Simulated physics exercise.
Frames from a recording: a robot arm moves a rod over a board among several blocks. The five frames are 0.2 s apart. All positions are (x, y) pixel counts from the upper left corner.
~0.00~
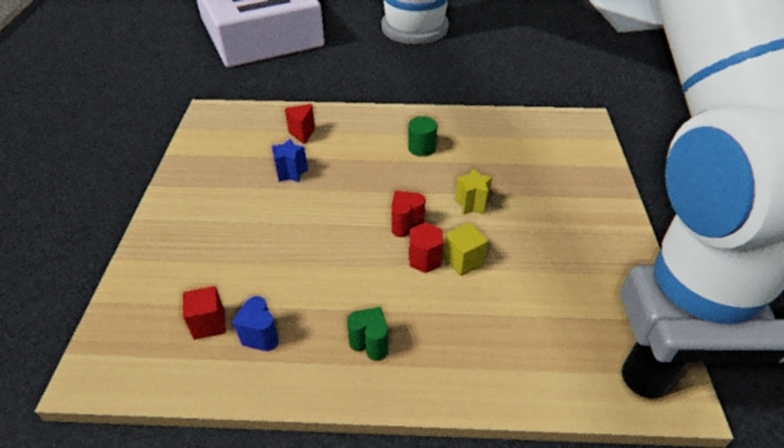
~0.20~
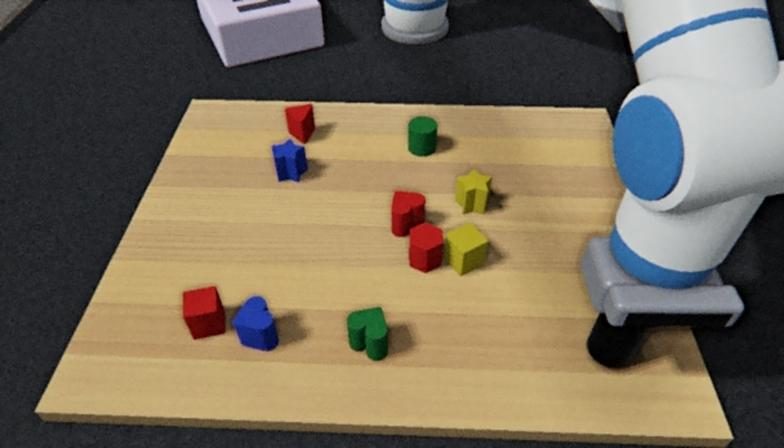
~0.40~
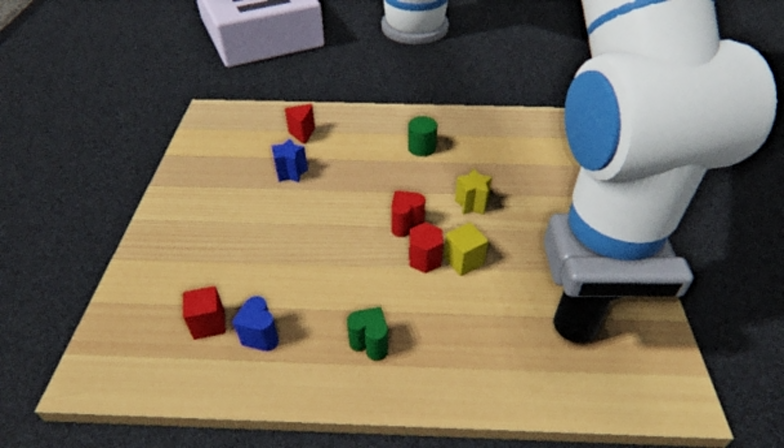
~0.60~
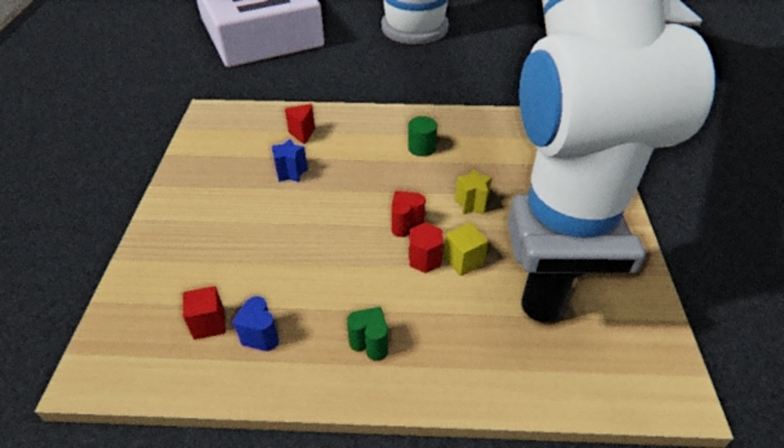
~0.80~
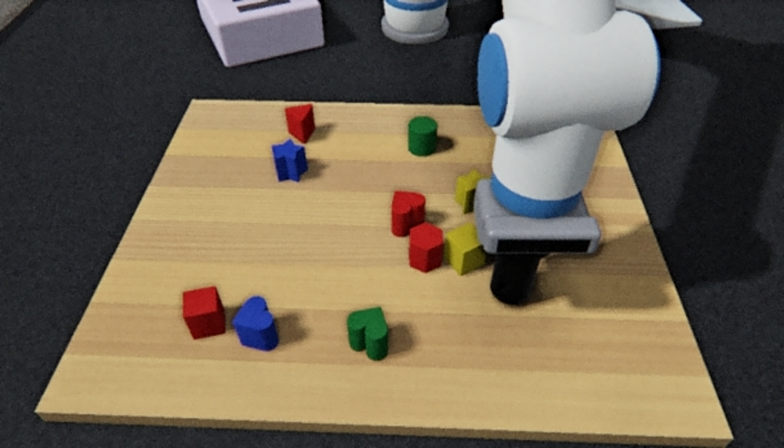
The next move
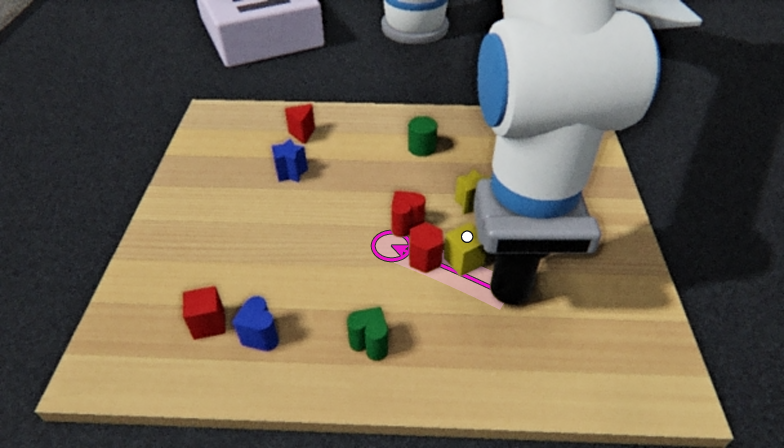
In the video, a white and blue robot arm moves a black rod leftward and slightly away across a wooden board, nearing the yellow square block, while the scattered red, blue, green and yellow blocks stay still.
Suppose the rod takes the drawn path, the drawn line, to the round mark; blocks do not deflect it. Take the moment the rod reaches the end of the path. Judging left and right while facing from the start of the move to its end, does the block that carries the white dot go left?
My answer is no.
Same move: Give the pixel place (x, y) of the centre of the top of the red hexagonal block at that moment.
I expect it at (356, 216).
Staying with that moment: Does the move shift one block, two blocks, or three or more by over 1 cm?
The push will move two blocks.
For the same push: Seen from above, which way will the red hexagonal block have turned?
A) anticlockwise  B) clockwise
My pick is A.
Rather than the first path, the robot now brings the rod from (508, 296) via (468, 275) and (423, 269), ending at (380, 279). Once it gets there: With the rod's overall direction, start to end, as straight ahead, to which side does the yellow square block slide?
Its shift is rightward.
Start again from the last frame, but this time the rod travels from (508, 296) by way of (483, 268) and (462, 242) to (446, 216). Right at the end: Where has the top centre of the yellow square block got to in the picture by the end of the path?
When the path ends, it will be at (414, 189).
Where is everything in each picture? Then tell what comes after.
The first frame shows rod's lower end at (645, 378); red heart block at (407, 200); red hexagonal block at (426, 235); yellow square block at (467, 237); yellow star block at (475, 180).
The second frame shows rod at (609, 349); blocks still.
The third frame shows rod at (575, 325); blocks still.
The fourth frame shows rod at (542, 305); blocks still.
The fifth frame shows rod at (510, 289); red heart block at (407, 200); red hexagonal block at (426, 235); yellow square block at (467, 237); yellow star block at (475, 180).
Drawn move, from (508, 296) by way of (449, 268) to (392, 246); the dot is on the yellow square block.
On the path given first. One third of the way, rod at (468, 270); yellow square block at (457, 227), turned 20° clockwise.
Two thirds of the way, rod at (429, 253); red hexagonal block at (395, 225); yellow square block at (448, 215), turned 55° clockwise.
At the end, rod at (392, 239); red heart block at (403, 198), turned 25° clockwise; red hexagonal block at (356, 216), turned 40° anticlockwise; yellow square block at (448, 215), turned 55° clockwise; yellow star block still.
